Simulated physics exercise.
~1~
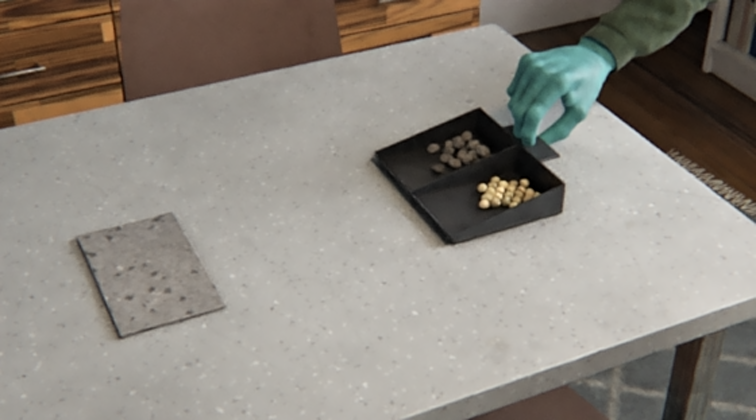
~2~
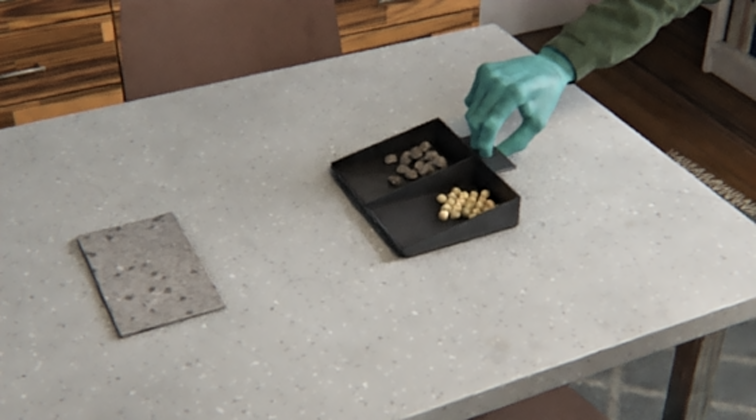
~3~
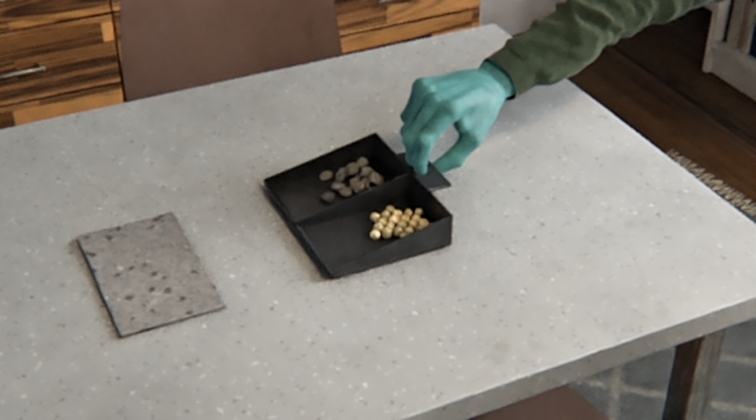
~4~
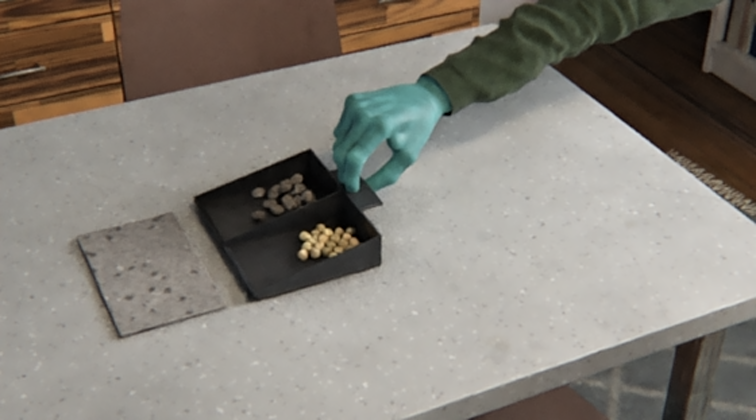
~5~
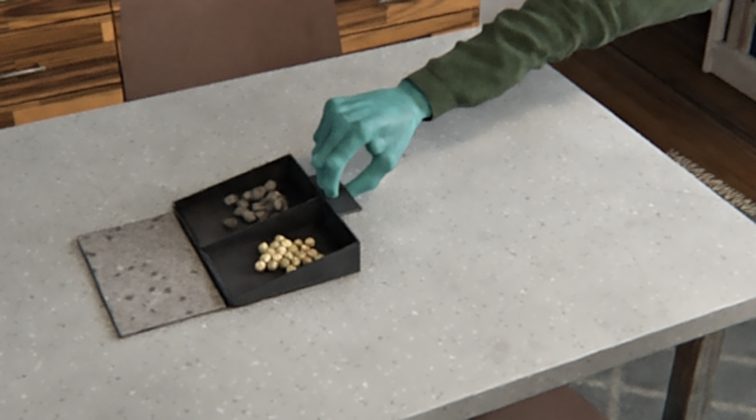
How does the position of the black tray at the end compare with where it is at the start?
At the start the tray is on the right part of the table, well away from the gray slab. By the end it is farther left and slightly closer to the viewer, resting against the slab.
